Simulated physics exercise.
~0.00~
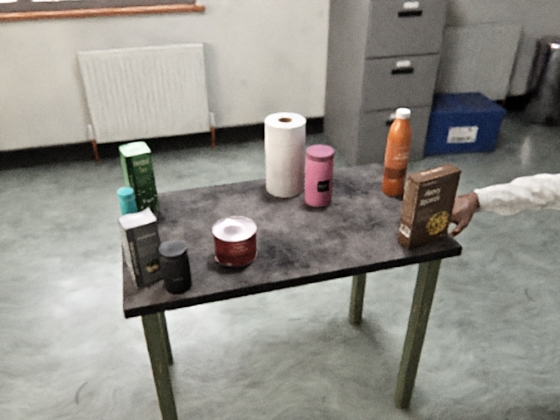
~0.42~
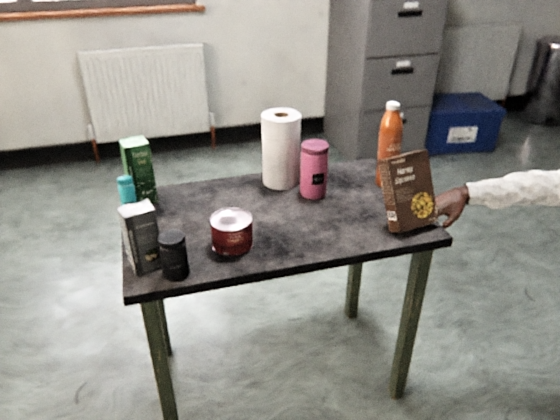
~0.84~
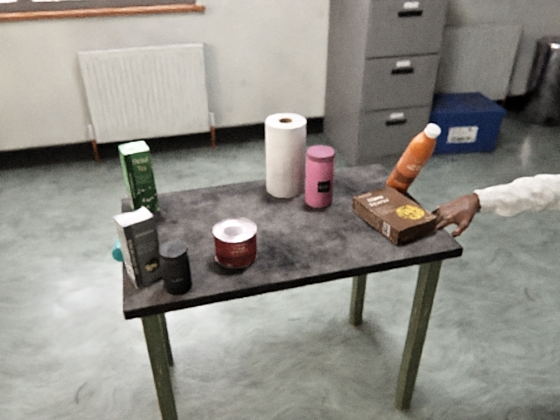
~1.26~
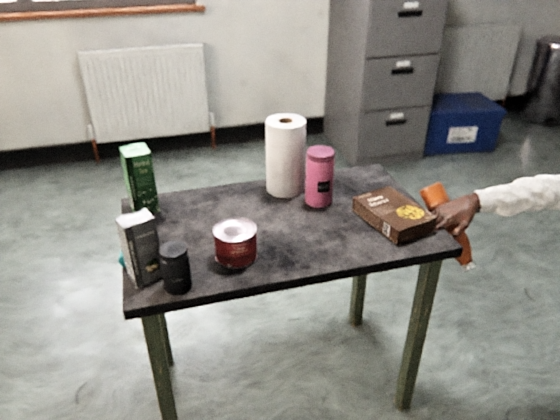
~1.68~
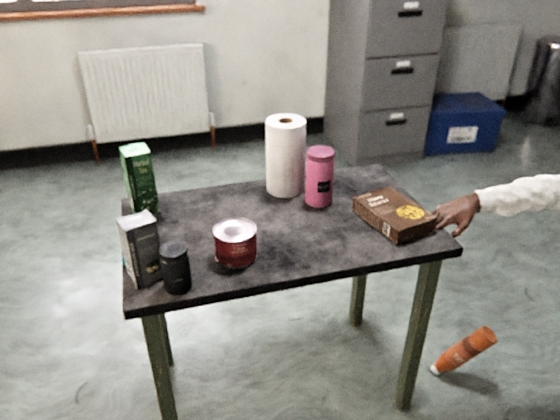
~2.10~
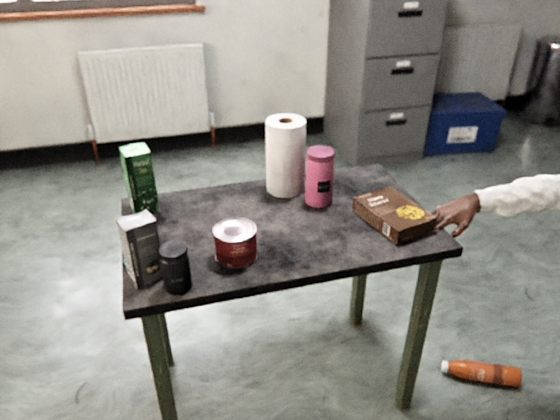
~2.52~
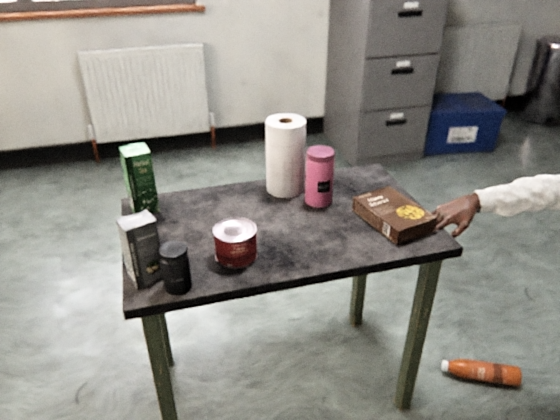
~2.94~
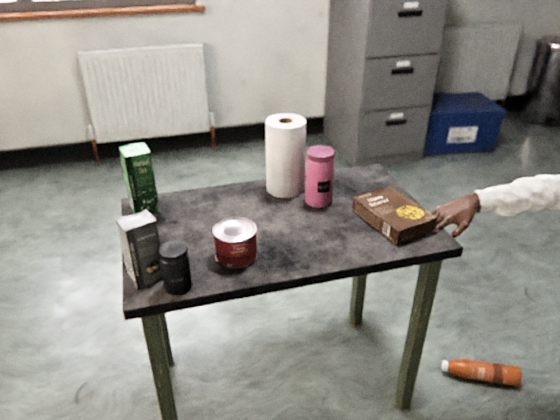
An orange bottle toppled off the right side of a cluttered table and ended up lying on the floor, after the brown packet beside a person's hand tipped flat and a small turquoise container at the left fell over behind the cartons.
